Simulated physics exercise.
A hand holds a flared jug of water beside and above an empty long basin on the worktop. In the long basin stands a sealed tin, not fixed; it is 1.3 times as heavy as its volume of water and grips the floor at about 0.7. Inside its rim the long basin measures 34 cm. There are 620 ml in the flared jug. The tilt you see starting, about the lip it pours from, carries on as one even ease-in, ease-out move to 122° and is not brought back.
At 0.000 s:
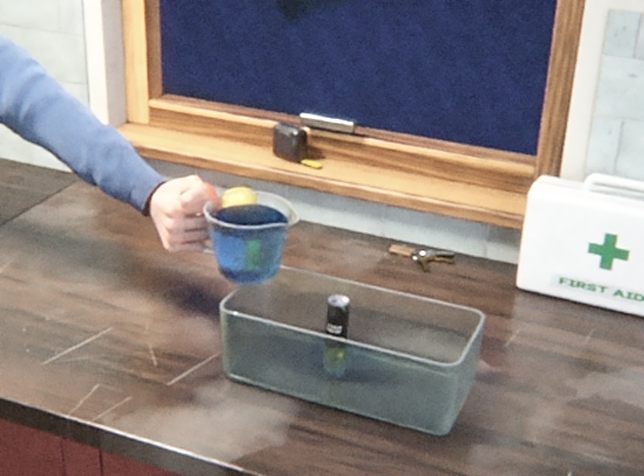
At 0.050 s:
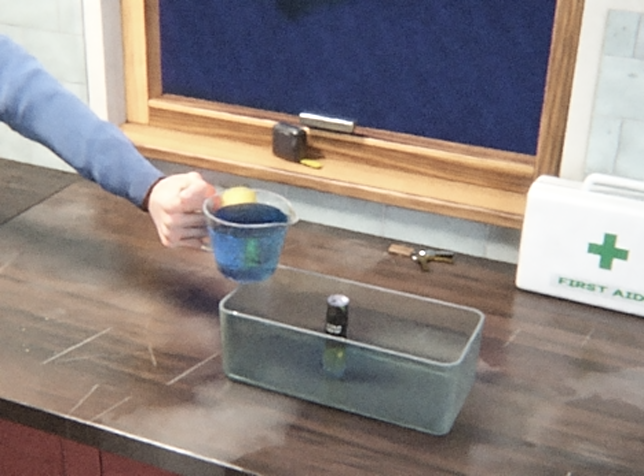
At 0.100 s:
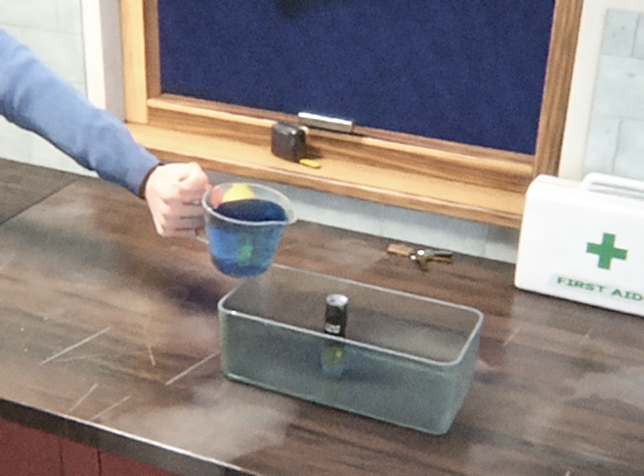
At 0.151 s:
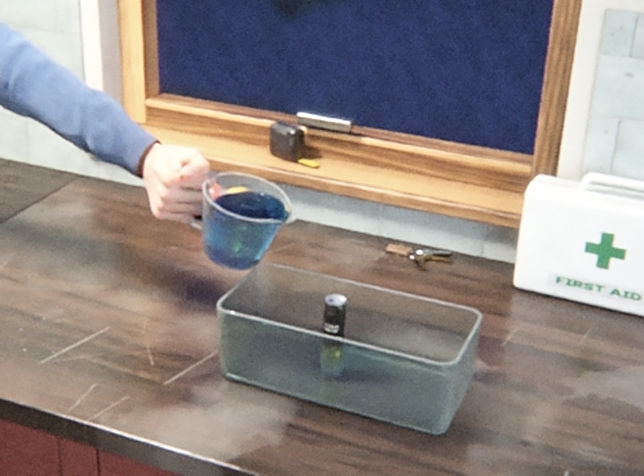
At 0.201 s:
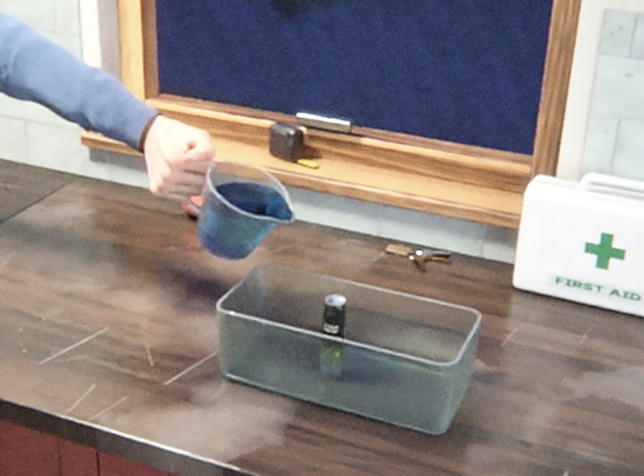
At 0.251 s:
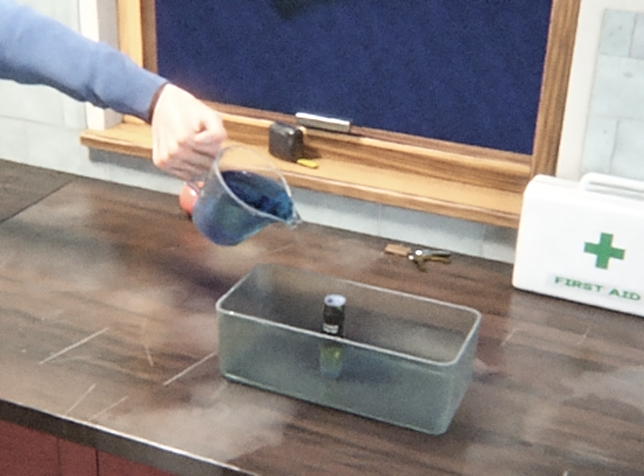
At first, a hand holds a clear jug of blue water almost upright above the left side of a long glass basin, where a small dark tin stands. The hand then tilts the jug rightward, slightly to begin with and then more steeply, until the water slants up to its lip.
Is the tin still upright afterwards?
The tin stays up.
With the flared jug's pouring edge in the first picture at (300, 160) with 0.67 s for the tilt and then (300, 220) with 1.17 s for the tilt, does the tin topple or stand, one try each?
First it keeps standing; then it remains upright.
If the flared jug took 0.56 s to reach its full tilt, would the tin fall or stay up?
Then it remains upright.
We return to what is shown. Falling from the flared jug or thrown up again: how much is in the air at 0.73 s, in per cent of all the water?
About 8 per cent.
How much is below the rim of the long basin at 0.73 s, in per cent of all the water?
Some 92 per cent.
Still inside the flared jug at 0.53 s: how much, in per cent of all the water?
About 36 per cent.
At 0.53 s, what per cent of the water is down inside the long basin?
Near 14 in a hundred.
Then, 0.53 s in, the tilt is 109° and 36 per cent is still to pour; the tin stands where it began.
Then, 0.73 s in, the tilt is 122° and 0 per cent is still to pour; the tin stands where it began.
Then, 0.94 s in, the tilt is 122° and 0 per cent is still to pour; the tin stands where it began.
Then, 1.17 s in, the tilt is 122° and 0 per cent is still to pour; the tin stands where it began.
Finally, the tin stands where it began.
